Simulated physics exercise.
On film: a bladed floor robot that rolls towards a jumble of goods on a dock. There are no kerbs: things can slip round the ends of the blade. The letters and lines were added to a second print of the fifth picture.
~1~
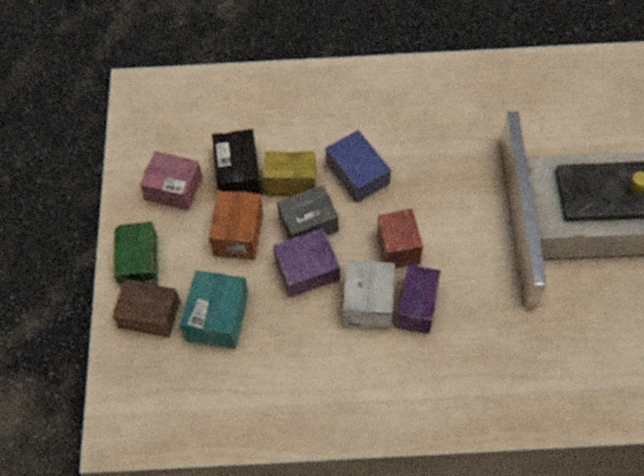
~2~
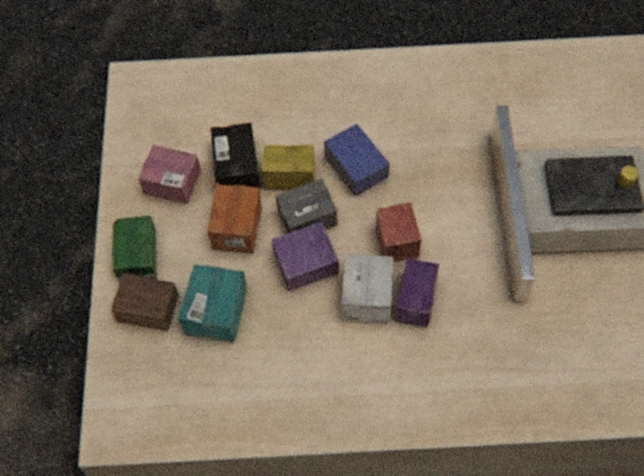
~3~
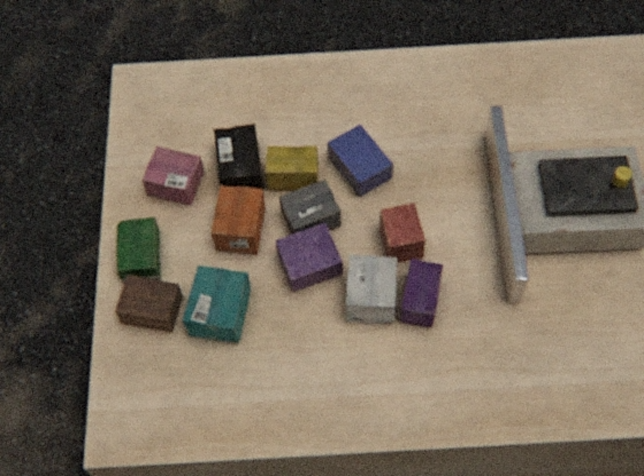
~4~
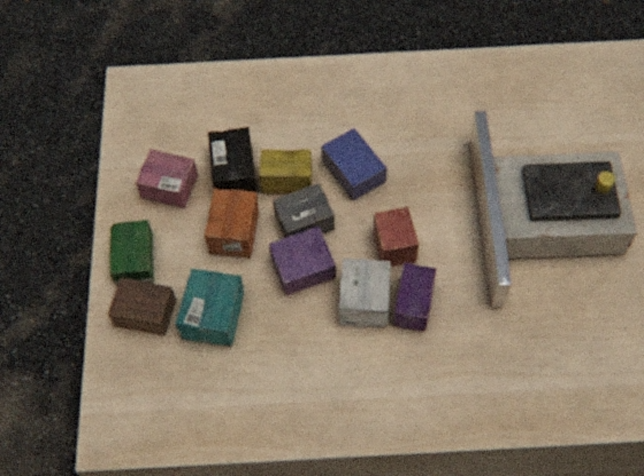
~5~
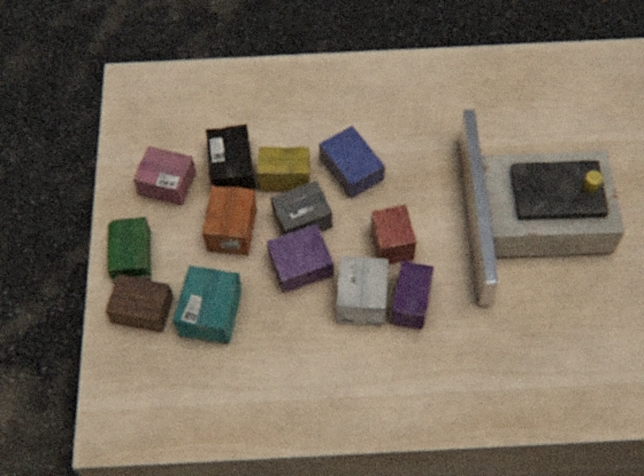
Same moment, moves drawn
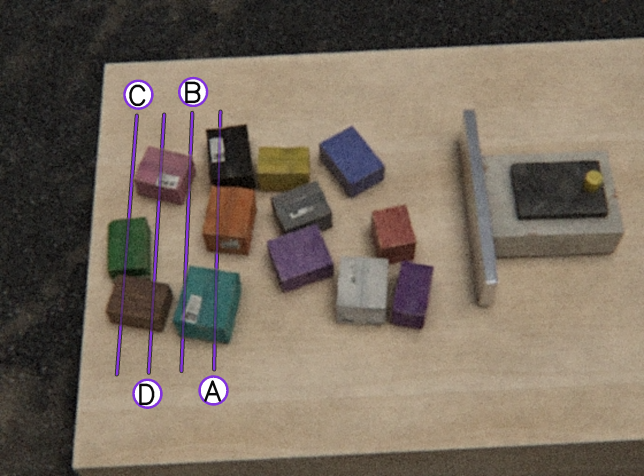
The clip shows a scattered group of colourful boxes lying still on a pale wooden surface while a grey bladed robot, its upright blade facing them, rolls a short distance left toward the boxes without touching any.
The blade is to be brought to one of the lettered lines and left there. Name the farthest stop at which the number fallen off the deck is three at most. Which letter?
No farther than A.
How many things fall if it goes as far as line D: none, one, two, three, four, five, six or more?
Six or more.
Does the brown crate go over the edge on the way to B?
Yes.
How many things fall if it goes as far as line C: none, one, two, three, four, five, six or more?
By then, six or more.
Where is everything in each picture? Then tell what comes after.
Robot (598, 190); white parcel (369, 296); purple crate (307, 263), in the first frame.
Robot (587, 184); red crate (398, 233), in the second frame.
Robot (581, 185); yellow box (293, 168), in the third frame.
Robot (564, 190); black parcel (232, 162), in the fourth frame.
Robot (552, 189); turquoise parcel (208, 304); pink parcel (165, 176); grey parcel (302, 213), in the fifth frame.
On the marked copy, A at (217, 231); B at (187, 232); C at (128, 235); D at (157, 234).
With A. Early on, robot (456, 194); purple box (365, 299); white parcel (323, 296).
Further on, robot (361, 198); pink parcel (126, 182); brown crate (125, 308).
At the end, robot (290, 202); green box over the edge; brown crate over the edge; three fallen.
As for the rest, B drops six; C drops ten; D drops seven.
